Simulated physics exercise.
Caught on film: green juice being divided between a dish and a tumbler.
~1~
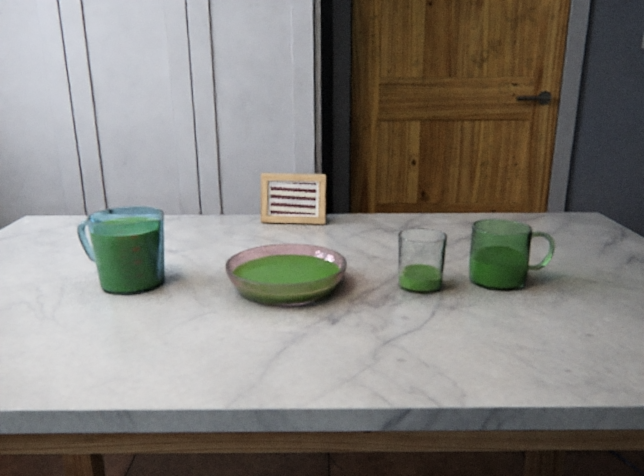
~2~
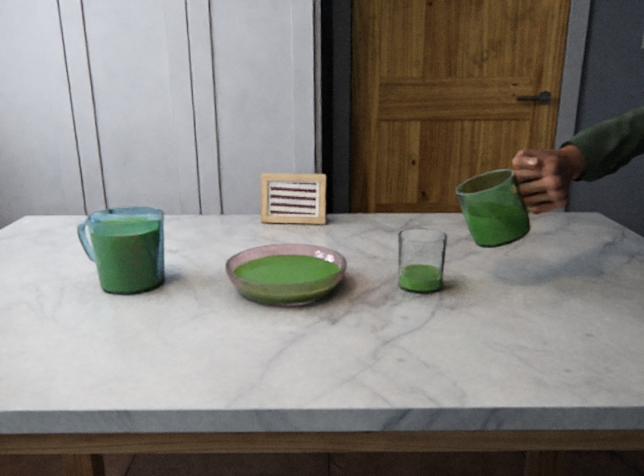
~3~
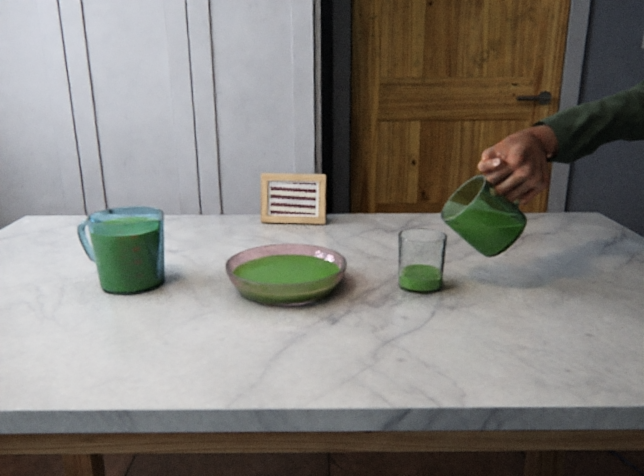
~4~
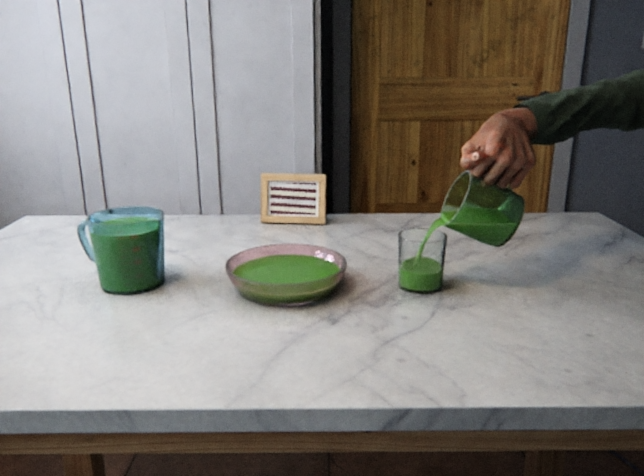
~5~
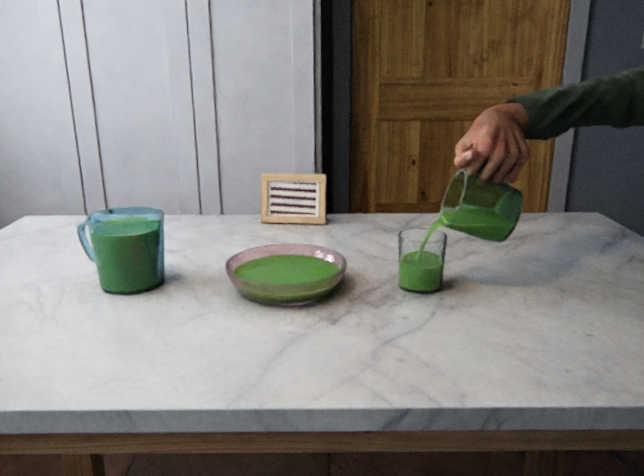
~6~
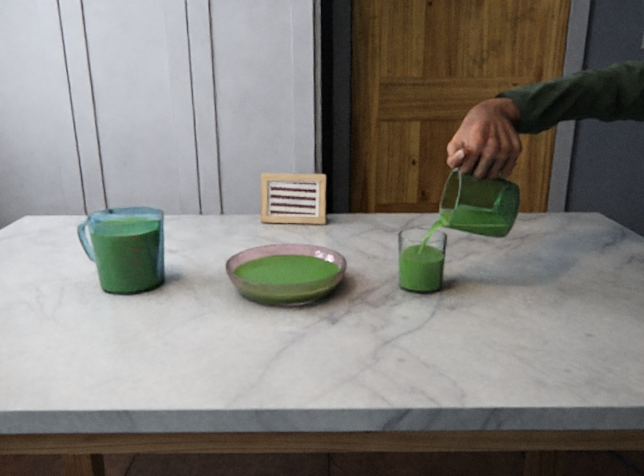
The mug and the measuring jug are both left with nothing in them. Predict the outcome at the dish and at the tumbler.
Result: The dish cannot contain it; the tumbler contains the lot.
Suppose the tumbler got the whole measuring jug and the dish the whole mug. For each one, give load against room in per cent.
The first comes to 270 per cent and the second to 70 per cent.
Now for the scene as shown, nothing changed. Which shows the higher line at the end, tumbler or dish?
The higher one is the one on the right.
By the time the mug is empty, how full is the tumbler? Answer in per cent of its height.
Near 85 in a hundred.
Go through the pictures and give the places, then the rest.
The first picture shows at the start; mug (499, 252) about a third full; measuring jug (129, 248) about three quarters full; tumbler (421, 259) about a quarter full; dish (286, 273) about half full.
In the second picture, a hand has the mug; mug (493, 207) tipped 20° with all of its load; tumbler about a quarter full, surface at (421, 274).
In the third picture, the mug is tipped; mug (482, 216) tipped 50° with all of its load; tumbler (421, 259) about a quarter full.
In the fourth picture, the stream is running; mug (480, 209) tipped 65° with about three quarters of its load; tumbler about a third full, surface at (421, 267).
In the fifth picture, the stream is running; mug (479, 207) tipped 70° with about two thirds of its load; dish (286, 273) about half full.
In the sixth picture, the stream is running; mug (476, 204) tipped 75° with about half of its load; measuring jug about three quarters full, surface at (127, 226); tumbler about half full, surface at (422, 256); dish about half full, surface at (286, 273).
Shortly, the tumbler is about three quarters full.
Then, the tumbler is nearly full.
At the finish, the dish is full to the brim, some went over its rim; the tumbler is nearly full.
